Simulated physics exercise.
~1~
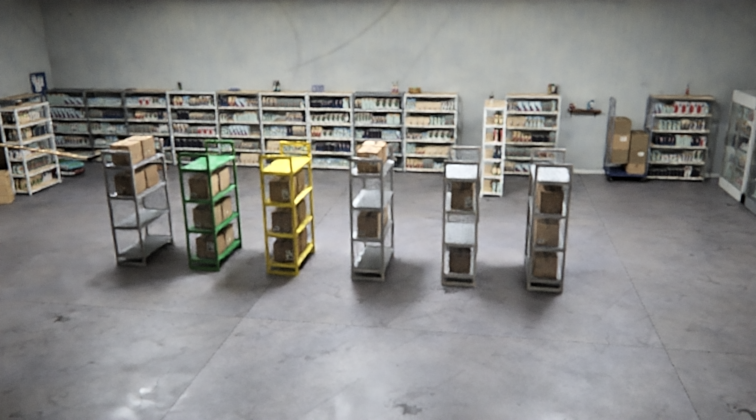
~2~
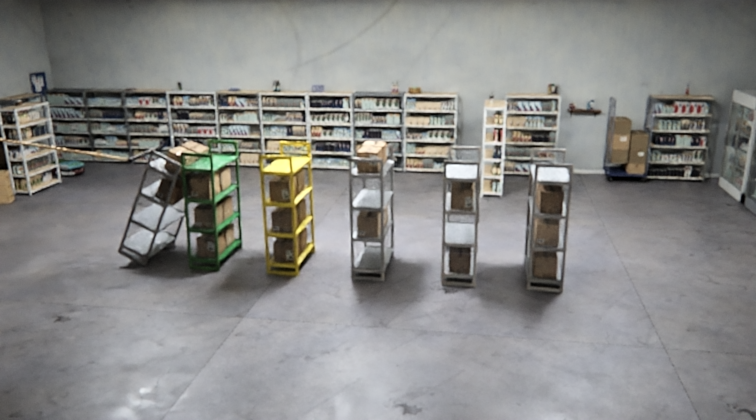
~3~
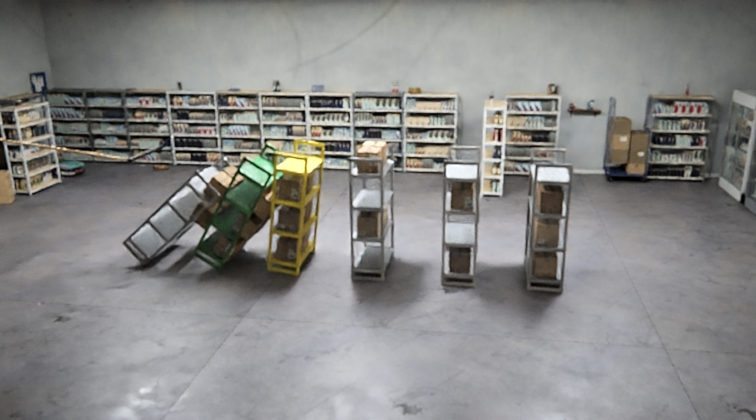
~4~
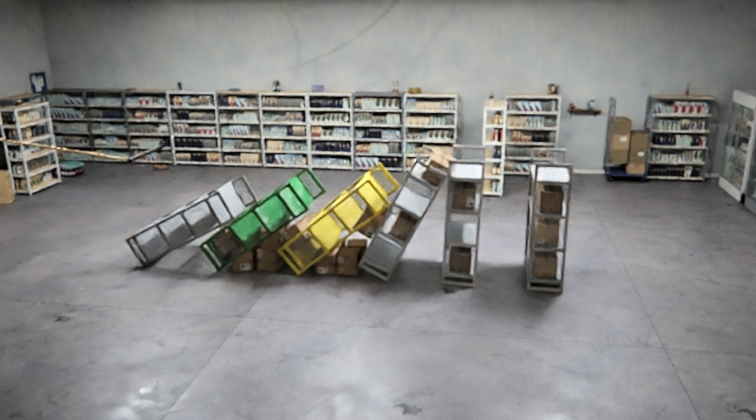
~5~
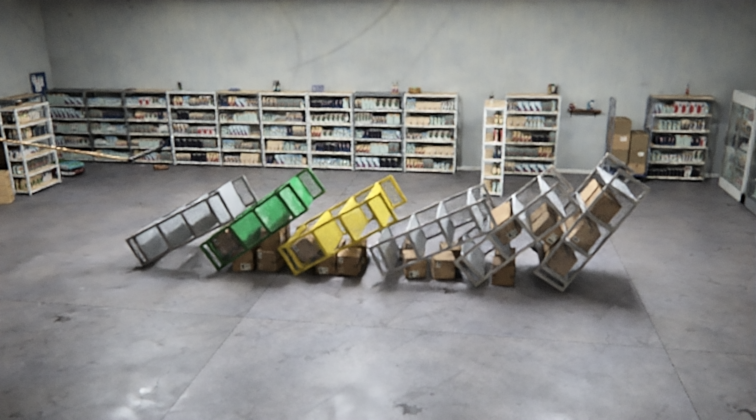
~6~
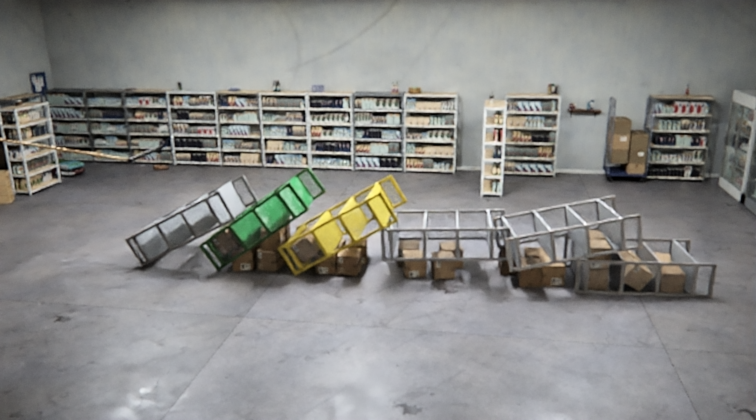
Six racks of cartons topple rightward one after another until none is left standing.
